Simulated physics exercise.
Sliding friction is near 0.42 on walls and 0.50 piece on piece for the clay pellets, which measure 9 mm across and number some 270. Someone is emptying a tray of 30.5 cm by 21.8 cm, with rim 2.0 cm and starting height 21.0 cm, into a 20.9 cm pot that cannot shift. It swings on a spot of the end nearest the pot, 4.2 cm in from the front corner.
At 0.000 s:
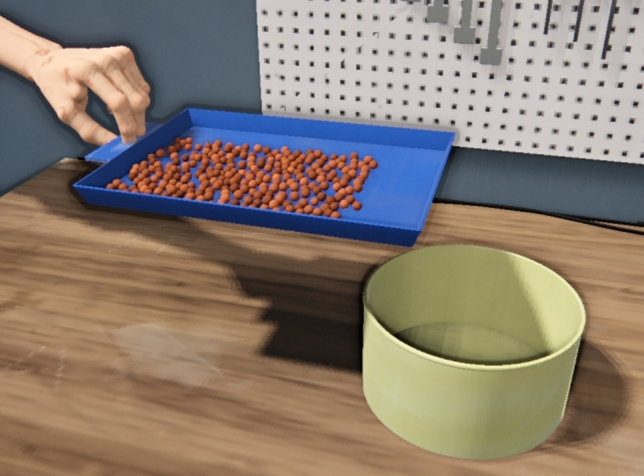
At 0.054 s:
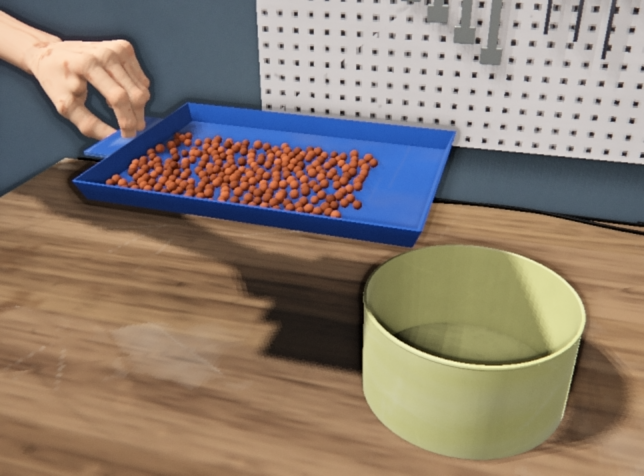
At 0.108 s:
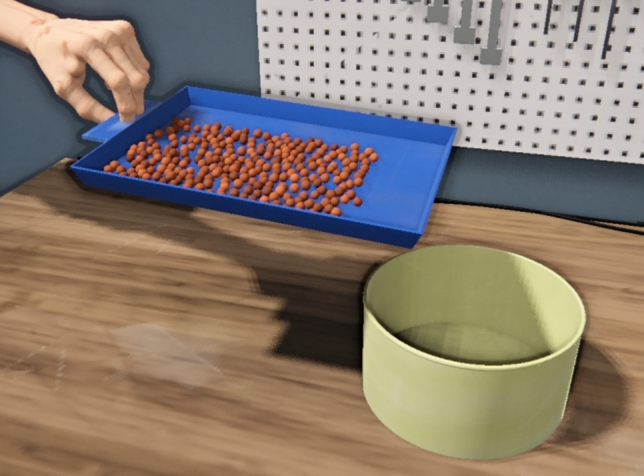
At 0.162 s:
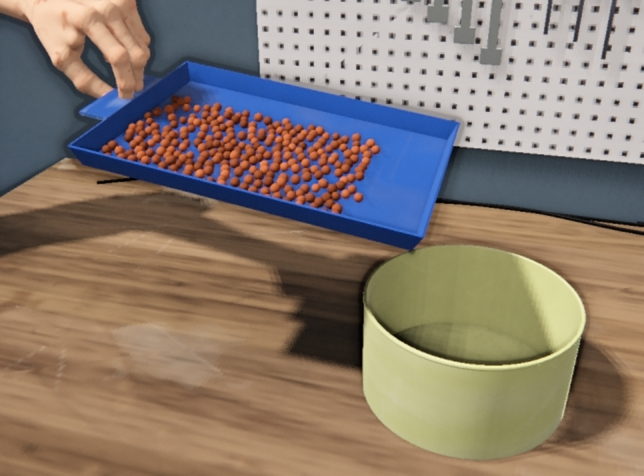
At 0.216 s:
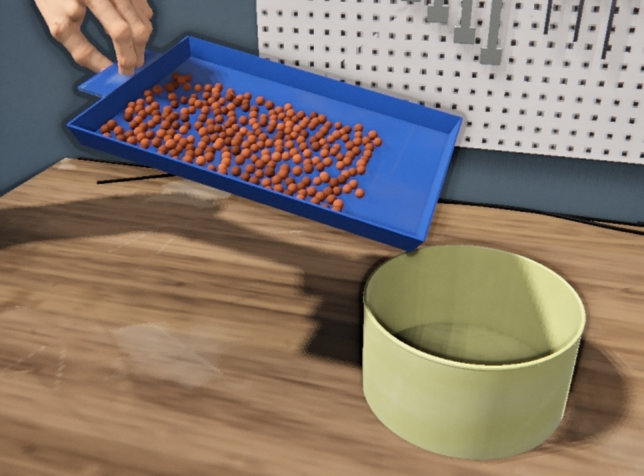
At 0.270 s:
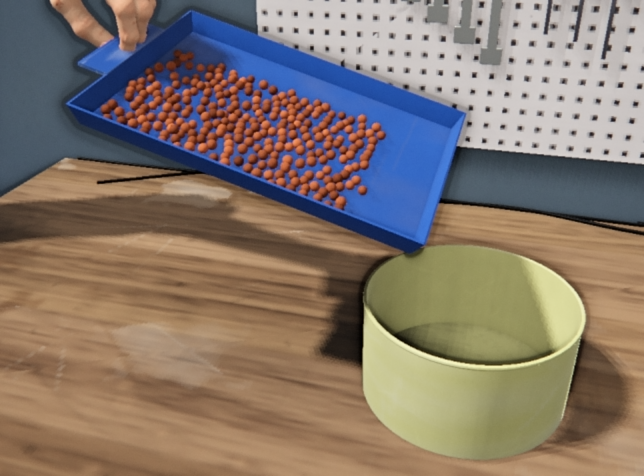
A blue tray of small reddish-brown balls, gripped by a hand at its upper left, starts nearly level above a wooden tabletop, seen from slightly above by a still camera. A pale green round pot stands at the lower right, before a dark blue wall and white pegboard. The hand lifts the tray's left end steadily, slanting it down toward the right, while the balls stay clustered.
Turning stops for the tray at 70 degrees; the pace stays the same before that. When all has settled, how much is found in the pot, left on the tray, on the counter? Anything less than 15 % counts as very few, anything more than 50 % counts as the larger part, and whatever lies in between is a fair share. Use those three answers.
Pot: A fair share. Tray: A fair share. Counter: A fair share.
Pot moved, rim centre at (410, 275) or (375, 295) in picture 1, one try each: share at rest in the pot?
Close to 5 in a hundred, then close to 20 in a hundred.
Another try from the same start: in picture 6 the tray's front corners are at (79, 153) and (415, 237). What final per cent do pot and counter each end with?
The pot gets 10 and the counter 75.
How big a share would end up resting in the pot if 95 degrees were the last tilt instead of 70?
I'd put it at close to 50 per cent.
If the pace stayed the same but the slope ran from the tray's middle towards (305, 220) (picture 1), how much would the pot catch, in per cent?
Roughly 10 % of the pieces.
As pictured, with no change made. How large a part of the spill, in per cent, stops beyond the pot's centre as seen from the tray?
About 80 %.
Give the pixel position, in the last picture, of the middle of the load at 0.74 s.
Look near (405, 201) in the last picture.
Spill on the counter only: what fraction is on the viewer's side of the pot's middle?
Roughly 100 per cent.
After 0.55 s, tilt 44 degrees; the tray holds 100 %, the pot 0 %.
After 0.74 s, tilt 62 degrees; the tray holds 95 %, the pot 0 %.
Then, at 1.04 s, tilt 70 degrees; the tray holds 40 %, the pot 25 %.
At rest (2.6 s), pot 40 %, tray 25 %, counter 35 %.
